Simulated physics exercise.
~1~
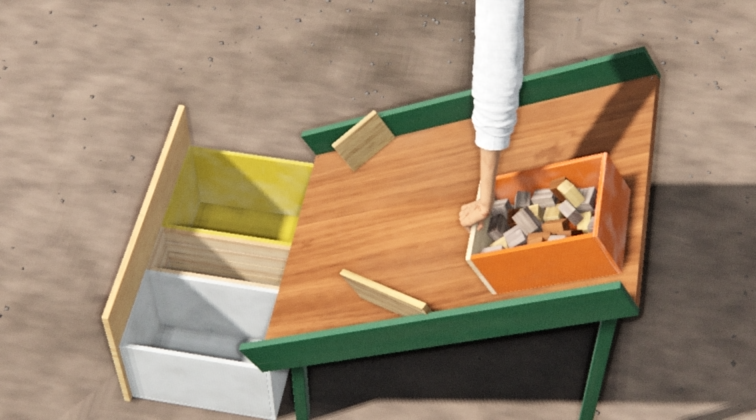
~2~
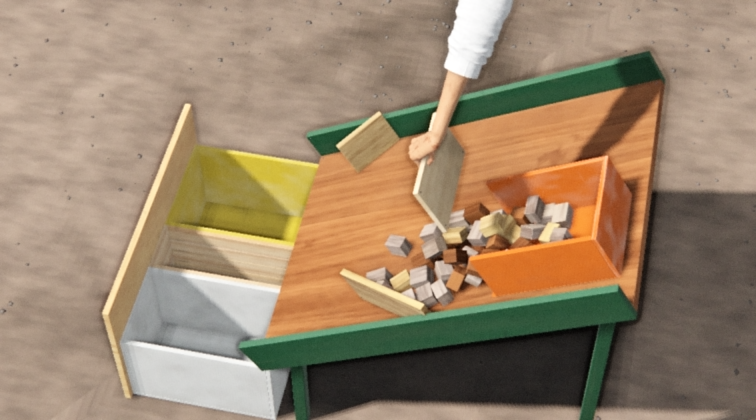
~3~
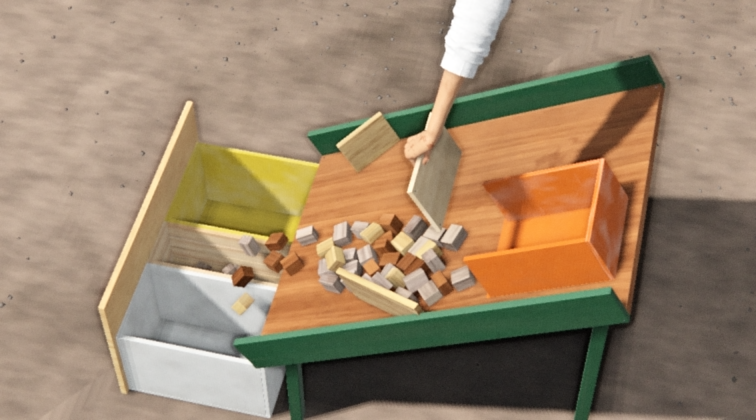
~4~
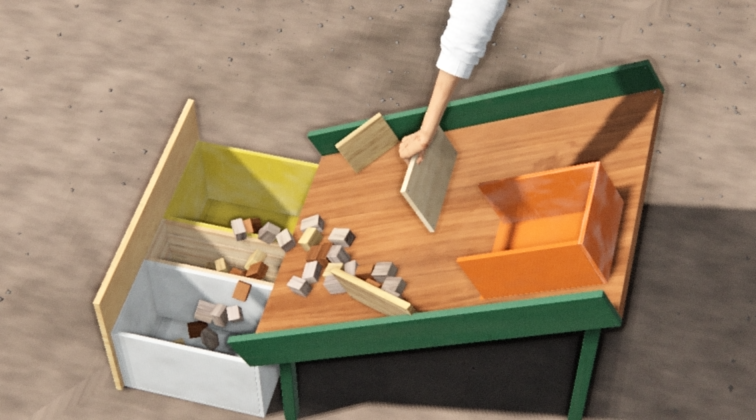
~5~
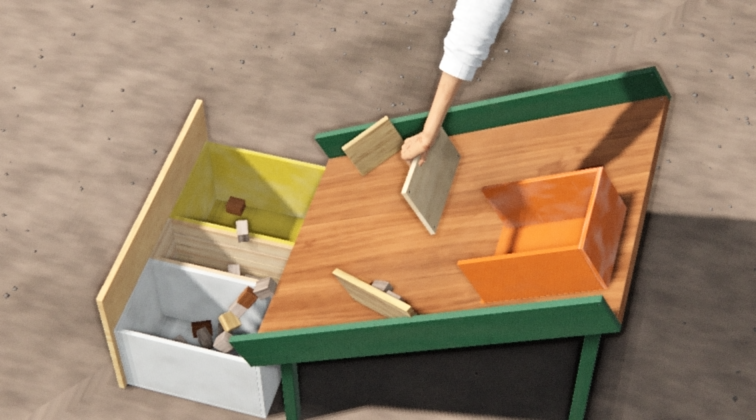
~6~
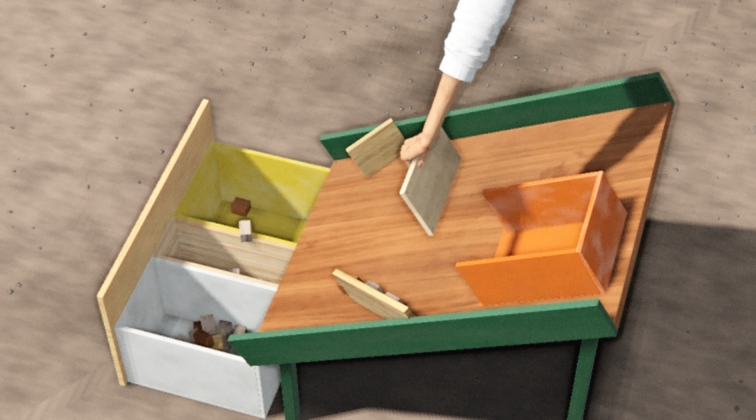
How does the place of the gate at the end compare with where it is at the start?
At the start the gate stands against the open left side of the orange pen. By the end it is farther left and higher in view, held by the hand away from the pen and near the upper angled board.
